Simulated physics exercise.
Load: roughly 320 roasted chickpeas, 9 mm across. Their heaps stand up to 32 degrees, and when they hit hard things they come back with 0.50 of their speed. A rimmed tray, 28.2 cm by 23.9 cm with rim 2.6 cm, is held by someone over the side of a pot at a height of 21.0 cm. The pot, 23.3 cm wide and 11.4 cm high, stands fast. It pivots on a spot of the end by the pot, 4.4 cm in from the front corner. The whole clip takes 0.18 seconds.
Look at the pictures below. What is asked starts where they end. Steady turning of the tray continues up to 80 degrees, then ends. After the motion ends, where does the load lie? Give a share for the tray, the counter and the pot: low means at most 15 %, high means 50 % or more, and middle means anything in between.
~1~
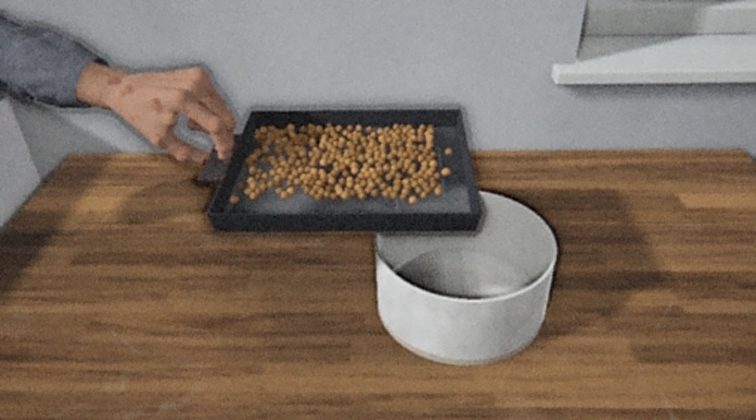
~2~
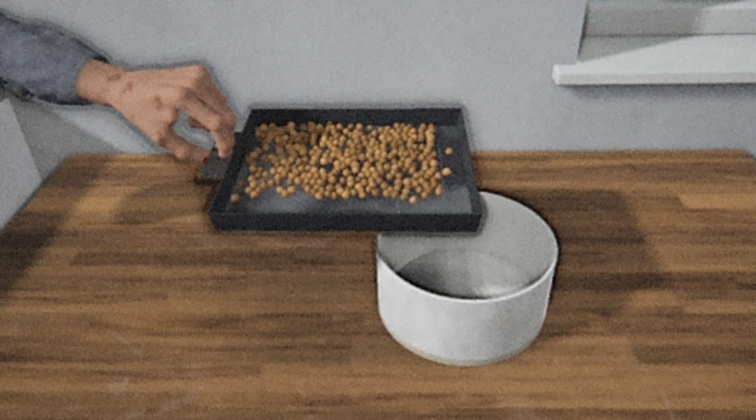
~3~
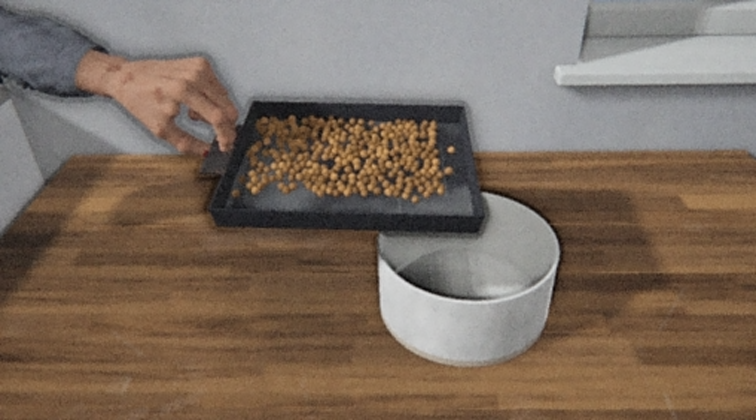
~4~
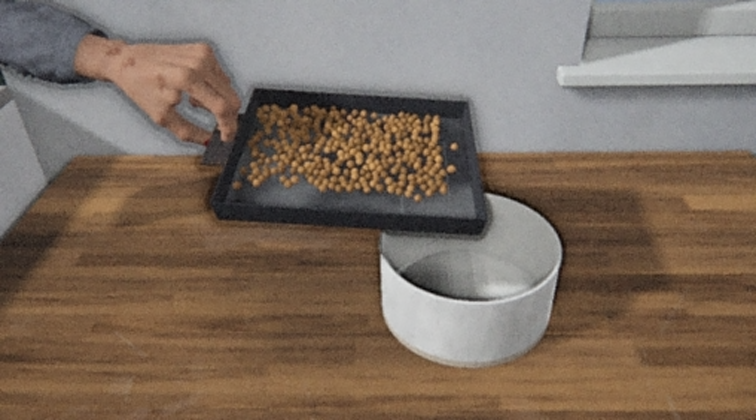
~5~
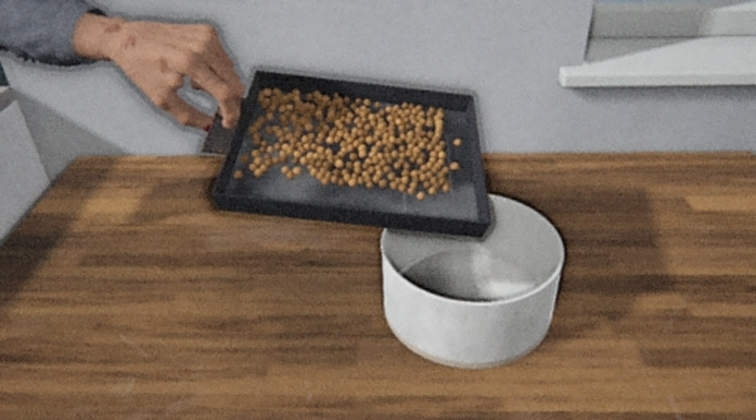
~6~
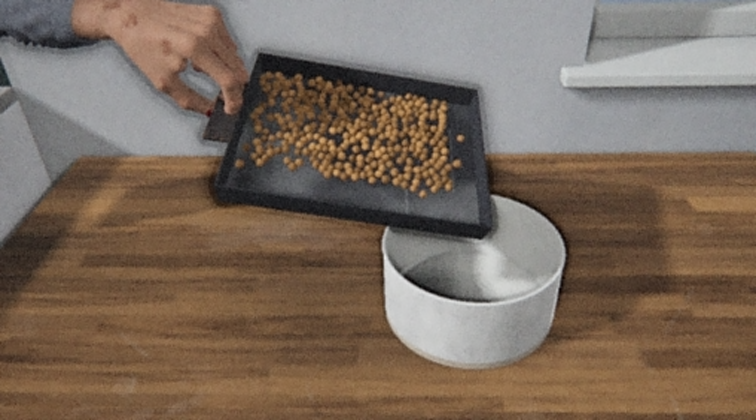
Shares: Tray middle, counter high, pot low.
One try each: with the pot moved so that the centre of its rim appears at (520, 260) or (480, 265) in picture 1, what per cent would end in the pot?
Estimates: 45 in a hundred and 65 in a hundred.
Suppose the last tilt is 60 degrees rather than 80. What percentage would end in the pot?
I'd expect some 0 per cent in the pot.
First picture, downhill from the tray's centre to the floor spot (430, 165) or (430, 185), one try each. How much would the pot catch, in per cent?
That would be close to 35 per cent, then close to 30 per cent.
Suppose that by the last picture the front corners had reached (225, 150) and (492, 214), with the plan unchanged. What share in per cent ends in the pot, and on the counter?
You'd end with pot at 35 and counter at 20.
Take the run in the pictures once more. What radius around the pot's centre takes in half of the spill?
I'd say close to 22 centimetres.
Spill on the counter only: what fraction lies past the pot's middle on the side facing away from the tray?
Around 90 in a hundred.
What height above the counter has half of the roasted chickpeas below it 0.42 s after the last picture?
Around 26 cm up.
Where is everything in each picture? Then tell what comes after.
Tray tilt 0 degrees, front corners at (212, 212) and (477, 211); middle of the pieces at (347, 157); pot at (464, 239), in the first picture.
Tray tilt 1 degrees, front corners at (212, 211) and (478, 212); middle of the pieces at (347, 156), in the second picture.
Tray tilt 3 degrees, front corners at (214, 207) and (480, 214); middle of the pieces at (349, 152), in the third picture.
Tray tilt 7 degrees, front corners at (215, 201) and (483, 217), lowest corner right front; middle of the pieces at (352, 145), in the fourth picture.
Tray tilt 11 degrees, front corners at (217, 192) and (487, 220), lowest corner right front; middle of the pieces at (355, 136), in the fifth picture.
Tray tilt 16 degrees, front corners at (219, 183) and (489, 224), lowest corner right front; middle of the pieces at (357, 127); pot at (472, 242), in the sixth picture.
Then, 0.25 s after the last picture, tilt 48 degrees; the tray holds 100 %, the pot 0 %.
Then, 0.42 s after the last picture, tilt 70 degrees; the tray holds 100 %, the pot 0 %.
Then, 0.70 s after the last picture, tilt 80 degrees; the tray holds 35 %, the pot 0 %.
In the end, tray 20 %, counter 75 %, pot 5 %.
